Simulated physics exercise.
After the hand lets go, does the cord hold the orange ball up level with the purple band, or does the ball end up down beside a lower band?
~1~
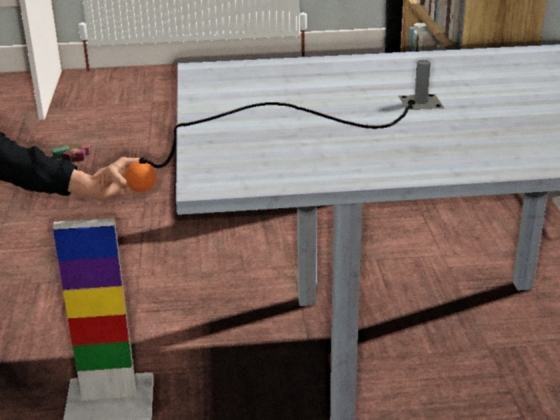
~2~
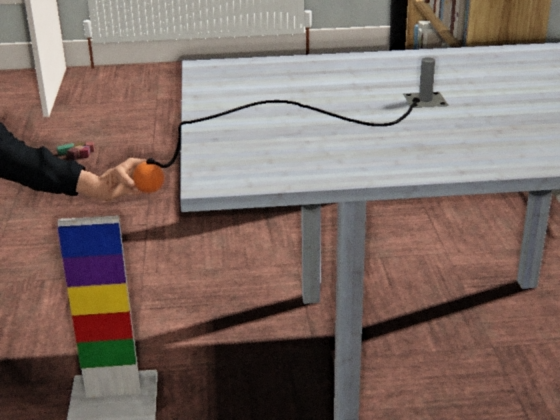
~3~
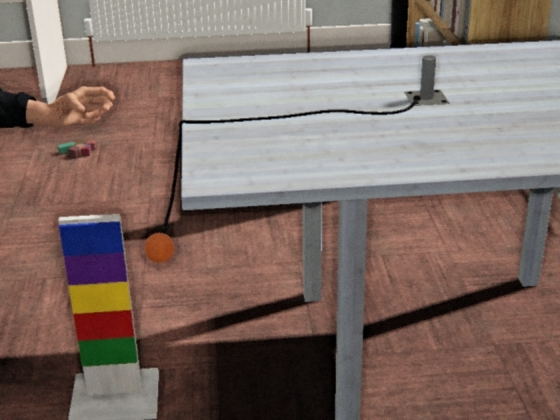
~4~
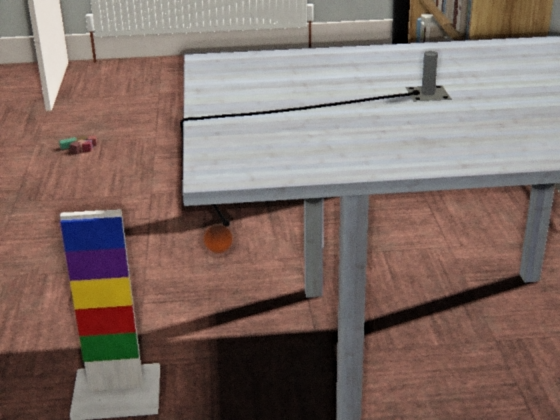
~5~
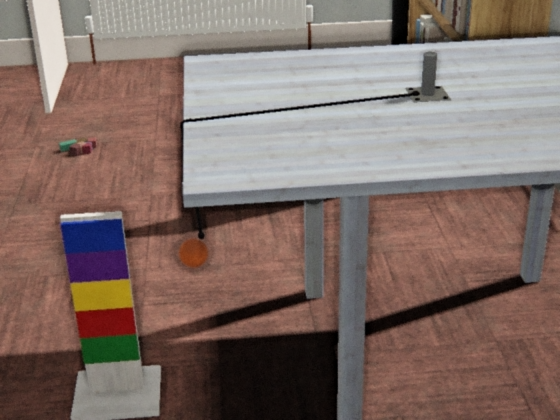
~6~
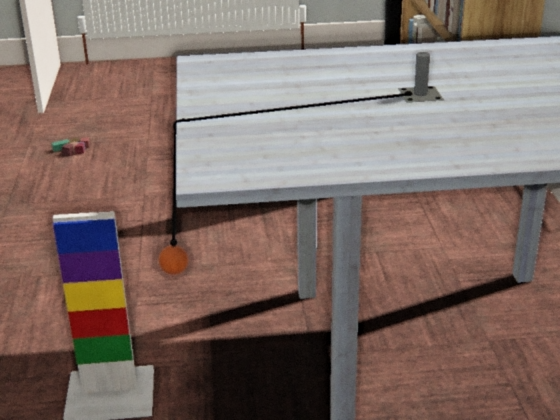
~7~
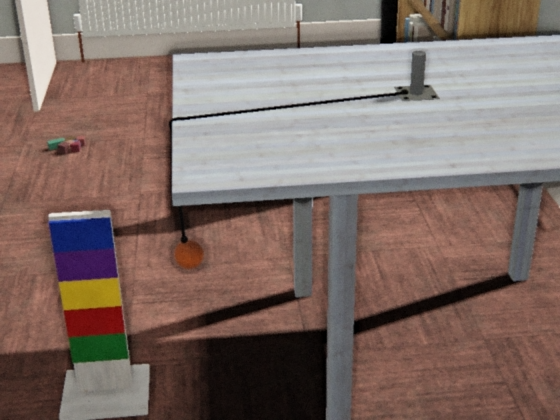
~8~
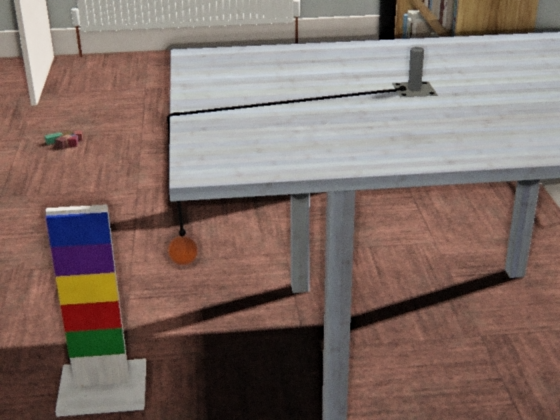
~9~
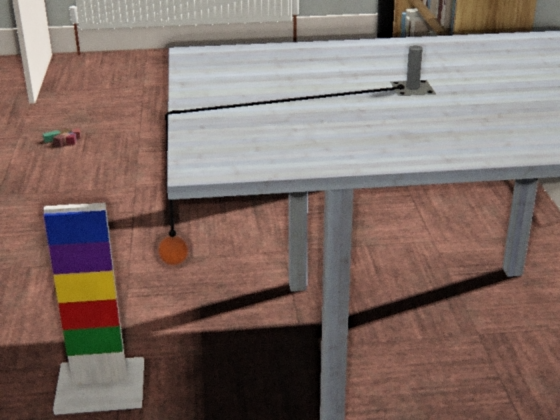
The cord holds it up level with the purple band. After swinging under the desk and back, the ball hangs with its middle beside purple.
